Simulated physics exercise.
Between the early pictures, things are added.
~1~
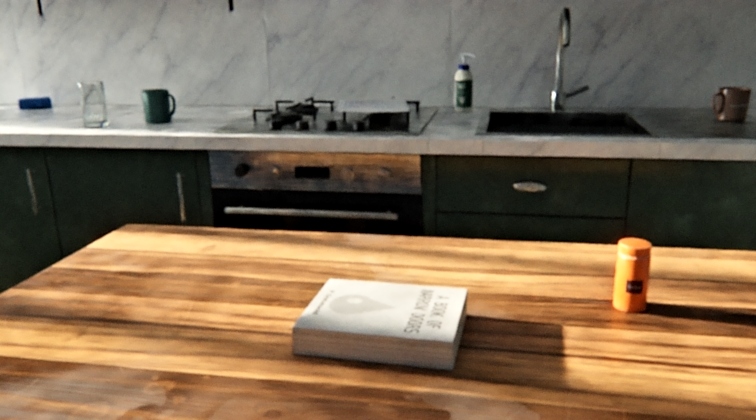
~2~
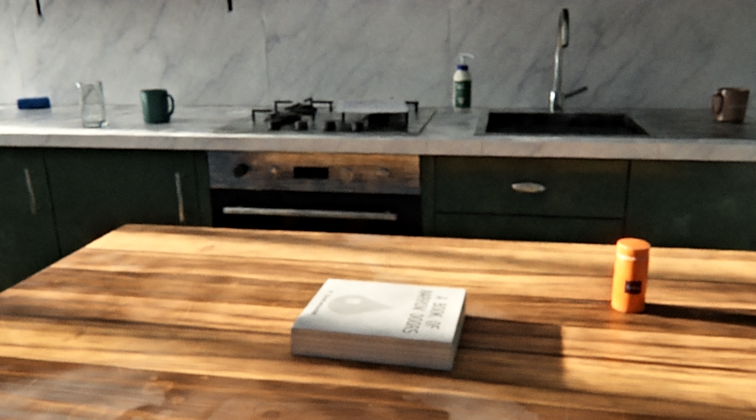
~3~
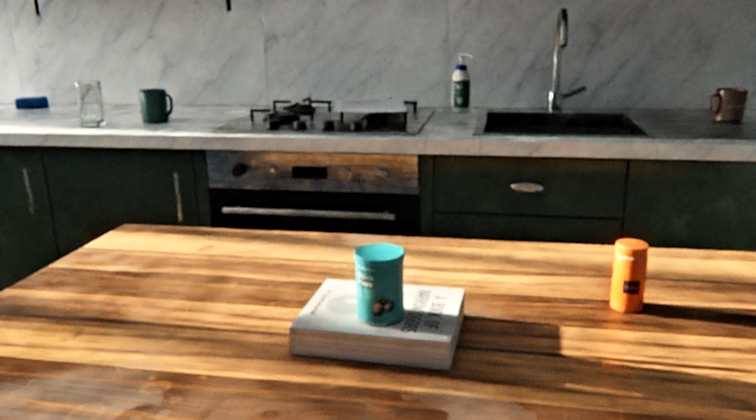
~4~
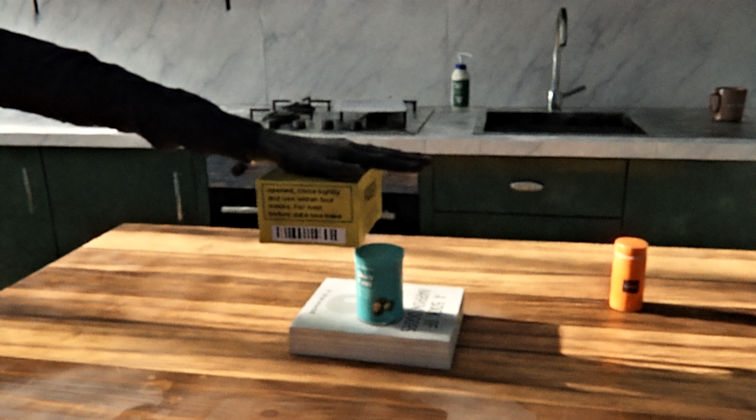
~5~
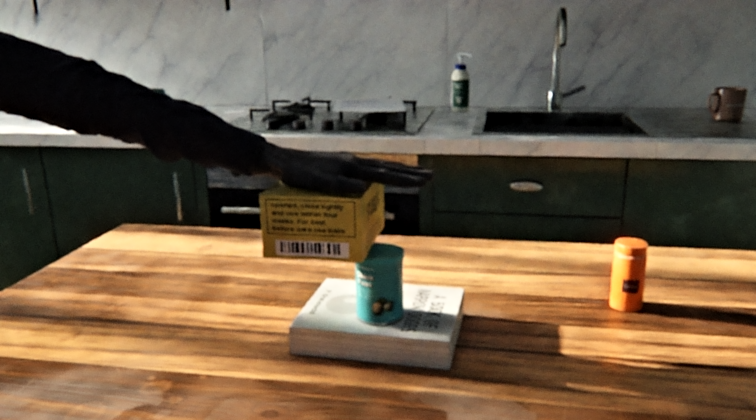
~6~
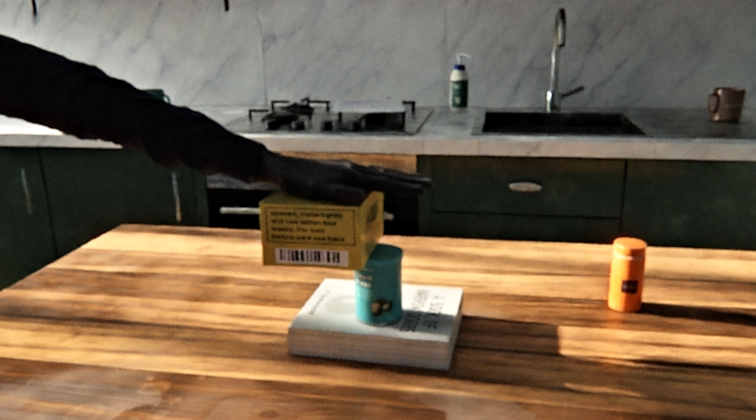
A white book lies on a sunlit wooden table in a kitchen, seen from slightly above by a still camera, with dark green cabinets, an oven, a hob and a sink behind. An orange shaker stands to the right, and a turquoise tin appears on top of the book. Then a dark-sleeved arm is in from the left, its hand over a yellow box that lowers slightly beside the tin's upper left.
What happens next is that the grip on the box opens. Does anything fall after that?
Basically the pile is insecure.
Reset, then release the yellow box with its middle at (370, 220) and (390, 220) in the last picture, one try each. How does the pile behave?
On the first release the pile stays intact, while on the second it stays intact.
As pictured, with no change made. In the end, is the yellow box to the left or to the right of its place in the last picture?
As we see it, to our left.
Then, 0.30 s past the last view, yellow box now fallen.
Then, 0.50 s past the last view, things are still on the move.
Then, 0.60 s past the last view, as before.
Finally, fallen, yellow box; the other 3 still in place. Final places as the last picture's camera would see them, yellow box near (208, 304). The pile loses its balance.
